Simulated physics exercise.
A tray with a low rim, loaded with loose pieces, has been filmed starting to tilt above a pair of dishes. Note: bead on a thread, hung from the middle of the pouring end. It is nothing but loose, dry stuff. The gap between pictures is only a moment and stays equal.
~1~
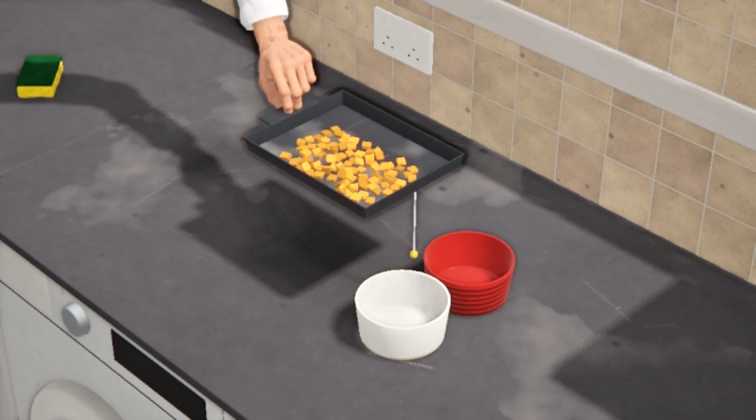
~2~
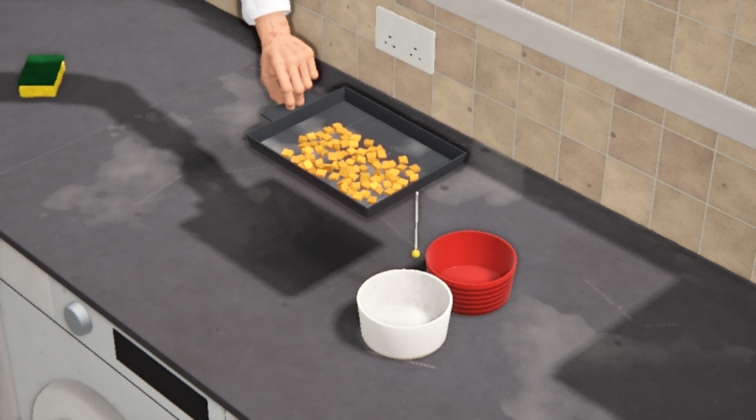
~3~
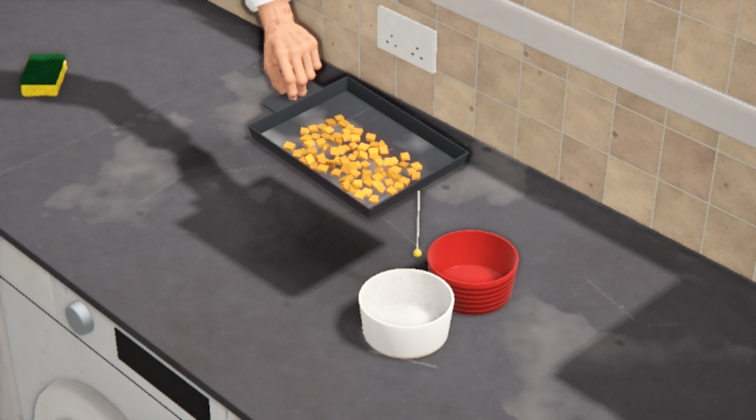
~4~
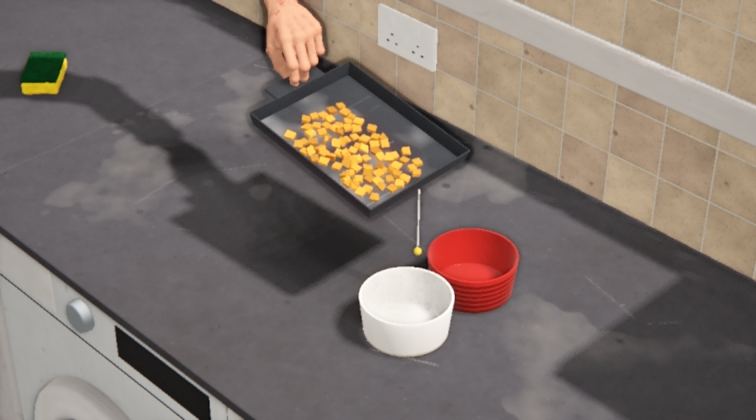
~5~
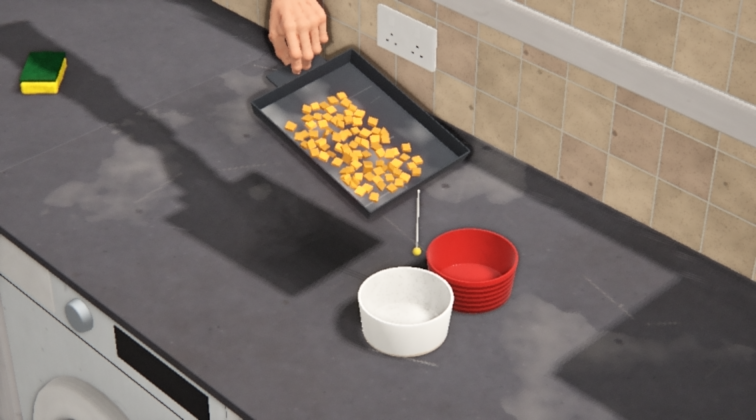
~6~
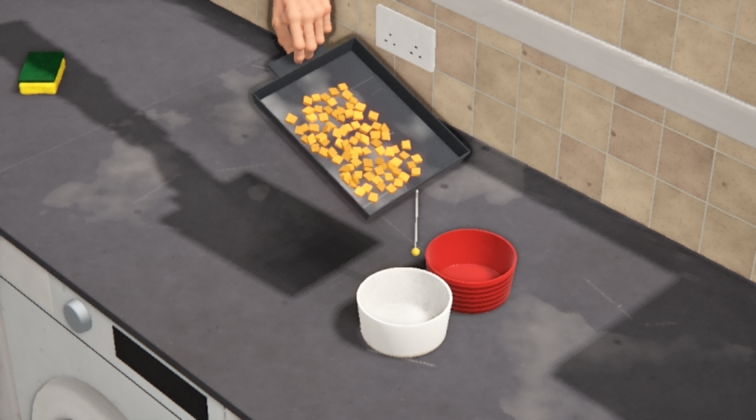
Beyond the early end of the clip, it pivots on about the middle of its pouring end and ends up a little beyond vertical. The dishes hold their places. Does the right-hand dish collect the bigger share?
No, the left-hand dish does.
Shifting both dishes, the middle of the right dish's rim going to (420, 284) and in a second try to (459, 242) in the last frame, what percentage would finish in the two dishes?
90 % for the first, 80 % for the second.
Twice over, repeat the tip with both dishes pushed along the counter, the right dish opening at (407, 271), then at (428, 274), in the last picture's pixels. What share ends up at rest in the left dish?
10 per cent the first time, 30 per cent the second time.
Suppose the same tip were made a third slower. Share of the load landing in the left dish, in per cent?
About 90 in a hundred.
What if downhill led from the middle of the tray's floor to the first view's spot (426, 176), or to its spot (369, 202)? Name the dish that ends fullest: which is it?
The first tilt favours the dish to the right, the second the dish to the left.
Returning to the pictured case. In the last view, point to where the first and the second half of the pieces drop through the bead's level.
Early-half point (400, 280); late-half point (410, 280).
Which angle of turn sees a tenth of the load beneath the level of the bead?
About 90°.
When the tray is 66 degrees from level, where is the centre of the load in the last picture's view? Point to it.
The load is centred about (388, 190).
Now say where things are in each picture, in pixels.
Corners of the pouring end near (365, 205) and (459, 154), level; middle of the load near (348, 164), small crackers; left dish near (436, 334); right dish near (502, 292); bead on its thread near (414, 254), in the first picture.
Corners of the pouring end near (368, 205) and (461, 153), level; middle of the load near (350, 163), in the second picture.
Corners of the pouring end near (370, 206) and (464, 152), tipped barely, lowest at the left corner; middle of the load near (352, 158), in the third picture.
Corners of the pouring end near (371, 206) and (465, 150), tipped a little, lowest at the left corner; middle of the load near (353, 151), in the fourth picture.
Corners of the pouring end near (371, 209) and (466, 150), tipped clearly, lowest at the left corner; middle of the load near (353, 146), in the fifth picture.
Corners of the pouring end near (370, 211) and (465, 151), tipped clearly, lowest at the left corner; middle of the load near (353, 141); left dish near (438, 332); right dish near (504, 289), in the sixth picture.
Shortly afterwards, tray tipped steeply; the whole lot on the tray.
Next, tray tipped past a quarter turn; near two thirds on the tray; near a quarter in the left dish; only a few outside both; a little in the air.
Some moments later, tray tipped past a quarter turn; the bulk in the left dish; only a few in the right dish; a little outside both.
In the end, tray tipped past a quarter turn; the bulk in the left dish; only a few in the right dish; a little outside both.
